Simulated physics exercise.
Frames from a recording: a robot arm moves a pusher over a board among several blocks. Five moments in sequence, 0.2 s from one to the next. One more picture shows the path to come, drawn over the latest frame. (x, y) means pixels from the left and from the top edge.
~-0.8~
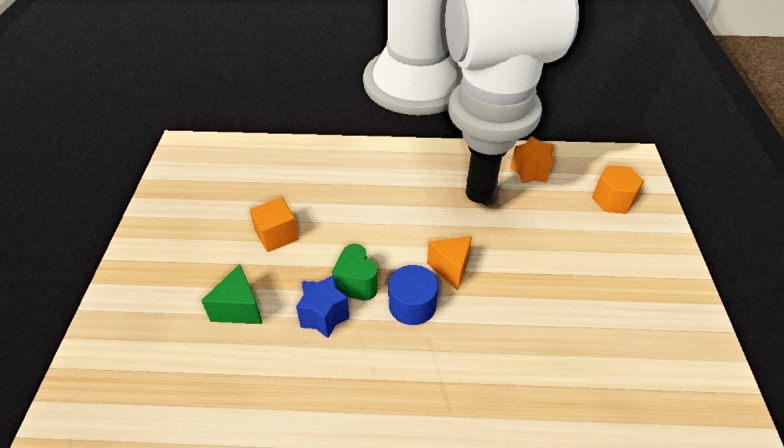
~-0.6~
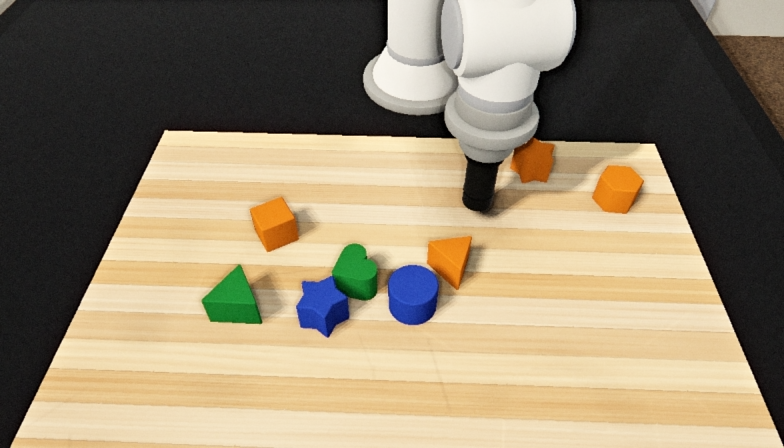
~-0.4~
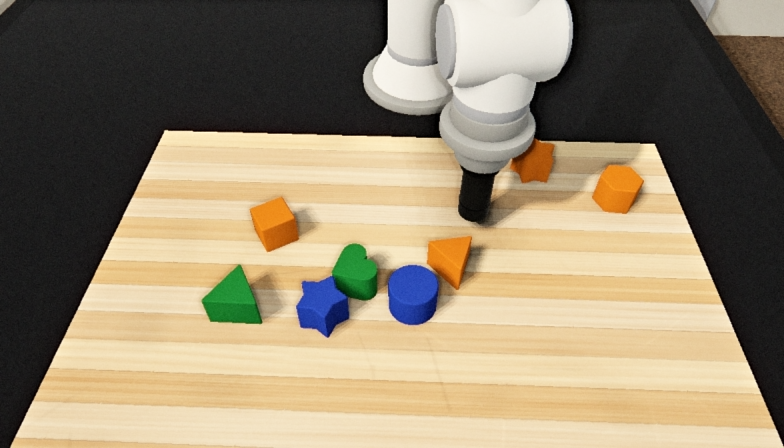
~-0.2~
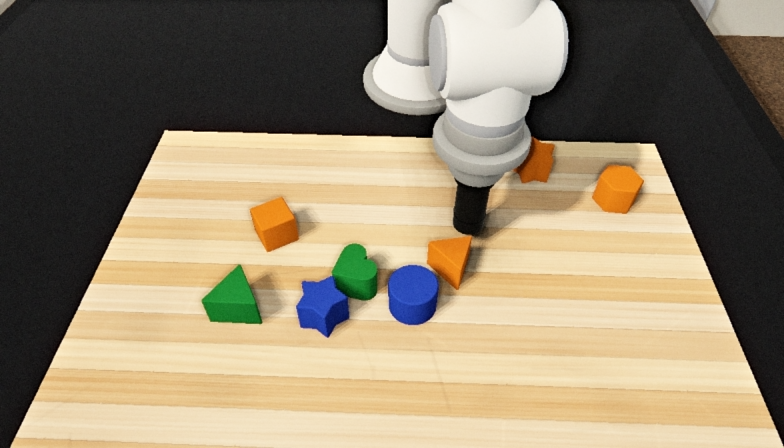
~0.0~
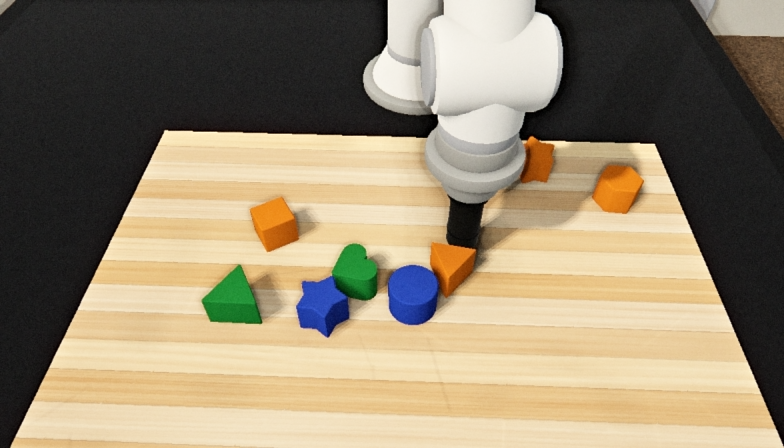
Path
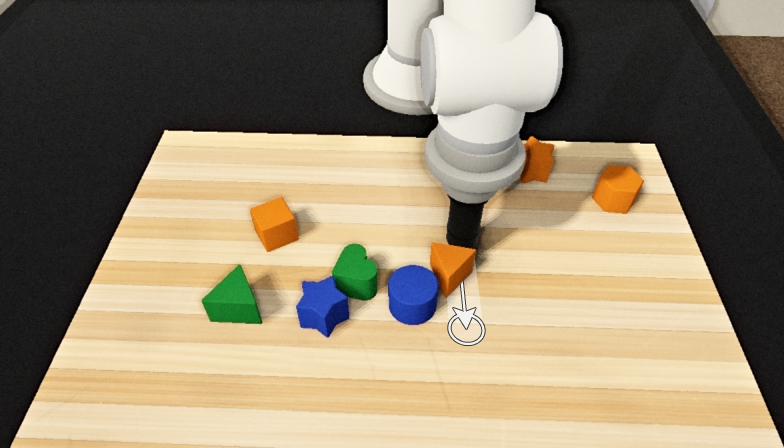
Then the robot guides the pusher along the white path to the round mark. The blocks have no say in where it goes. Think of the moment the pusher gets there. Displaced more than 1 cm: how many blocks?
Blocks that move over 1 cm: One.
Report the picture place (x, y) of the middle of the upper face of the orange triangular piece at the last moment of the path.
I'd place it at (442, 321), taking the centre of its top.
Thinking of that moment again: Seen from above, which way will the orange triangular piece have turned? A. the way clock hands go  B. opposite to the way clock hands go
That would be A.
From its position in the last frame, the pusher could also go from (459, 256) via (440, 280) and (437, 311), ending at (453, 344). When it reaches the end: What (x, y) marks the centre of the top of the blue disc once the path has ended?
At roughly (397, 309).
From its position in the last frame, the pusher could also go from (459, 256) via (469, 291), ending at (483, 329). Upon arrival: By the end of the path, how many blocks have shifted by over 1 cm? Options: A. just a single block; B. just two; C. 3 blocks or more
It's A.
Path on the board, in a line from (459, 256) to (466, 329).
The first path, step by step. Halfway along, pusher (465, 275); blue disc (411, 286); orange triangular piece (450, 291), turned 20° clockwise.
At the end, pusher (469, 314); blue disc (410, 286); orange triangular piece (442, 321), turned 60° clockwise.
